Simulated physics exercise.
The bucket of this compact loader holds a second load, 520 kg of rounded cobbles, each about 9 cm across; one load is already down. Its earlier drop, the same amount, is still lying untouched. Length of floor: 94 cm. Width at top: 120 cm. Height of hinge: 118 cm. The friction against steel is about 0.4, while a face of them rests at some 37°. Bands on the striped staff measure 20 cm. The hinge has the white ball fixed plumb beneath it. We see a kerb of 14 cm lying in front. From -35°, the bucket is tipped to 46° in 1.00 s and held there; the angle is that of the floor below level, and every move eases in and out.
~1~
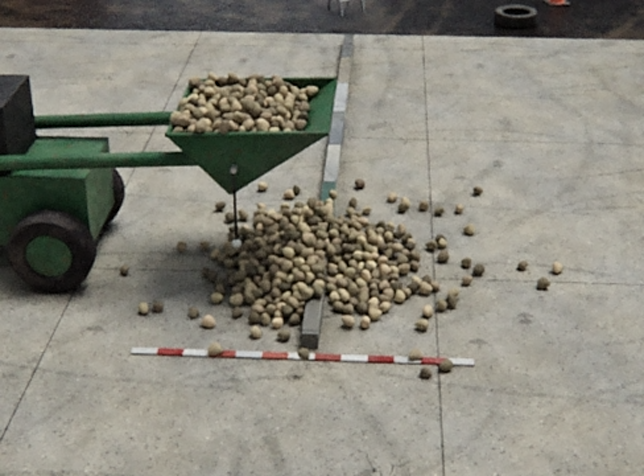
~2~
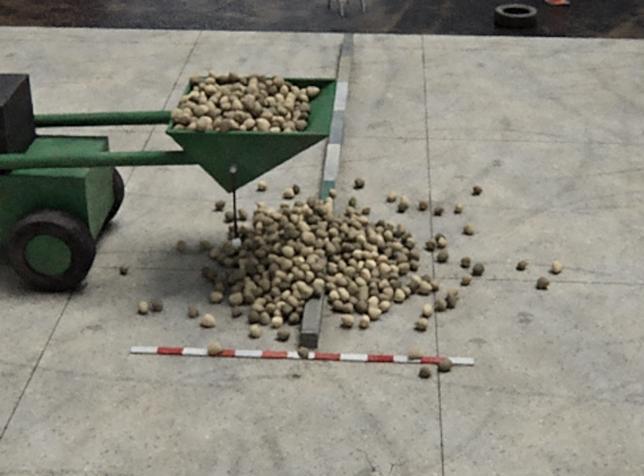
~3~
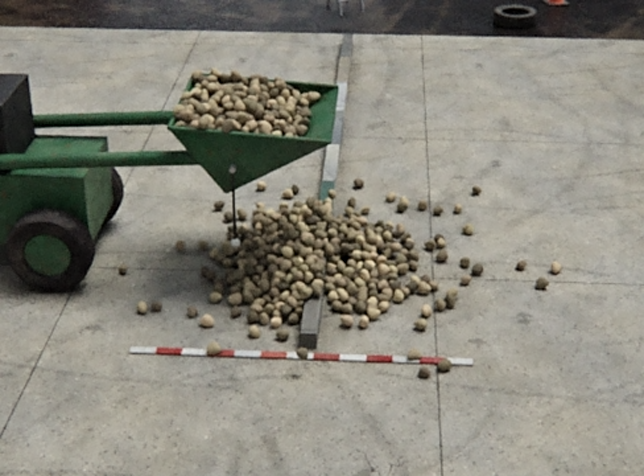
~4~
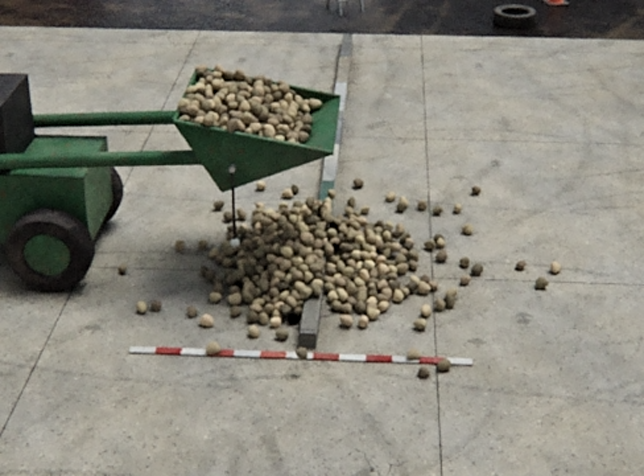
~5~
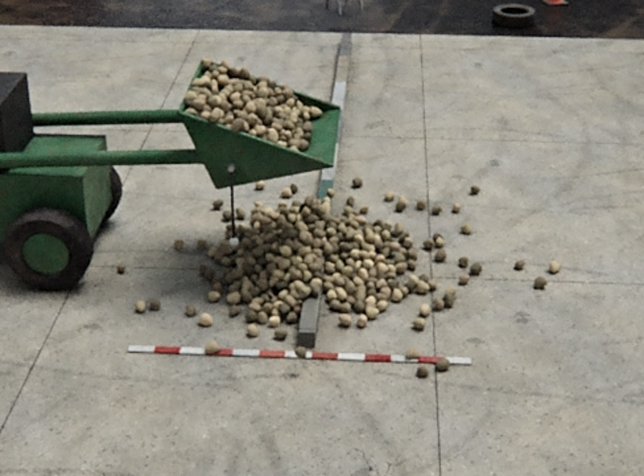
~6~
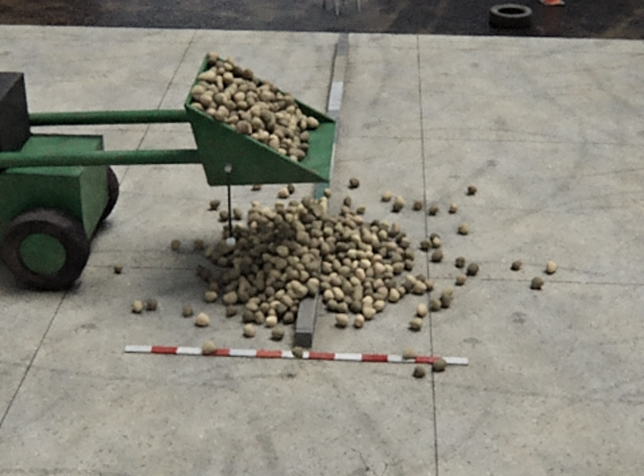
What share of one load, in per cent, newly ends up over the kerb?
79 %.
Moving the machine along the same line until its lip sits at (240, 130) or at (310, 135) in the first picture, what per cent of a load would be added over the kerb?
Roughly 5 and 55 percent, in that order.
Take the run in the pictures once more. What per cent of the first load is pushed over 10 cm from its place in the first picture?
Some 25 percent, give or take.
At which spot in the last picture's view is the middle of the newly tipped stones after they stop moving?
Roughly at pixel (356, 250).
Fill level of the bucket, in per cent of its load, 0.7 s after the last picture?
It holds some 45 per cent.
Then, 0.3 s after the last picture the floor is at 33°; in per cent of one load, 99 in the bucket, 64 on this side of the kerb, 37 over the kerb; the foremost stones are at (491, 254).
Then, 0.7 s after the last picture the floor is at 46°; in per cent of one load, 47 in the bucket, 92 on this side of the kerb, 62 over the kerb; the foremost stones are at (491, 254).
Then, 1.0 s after the last picture the floor is at 46°; in per cent of one load, 5 in the bucket, 90 on this side of the kerb, 105 over the kerb; the foremost stones are at (491, 254).
Then, 3.8 s after the last picture the floor is at 46°; in per cent of one load, 0 in the bucket, 84 on this side of the kerb, 116 over the kerb; the foremost stones are at (525, 272). Net gain over the kerb, 79.
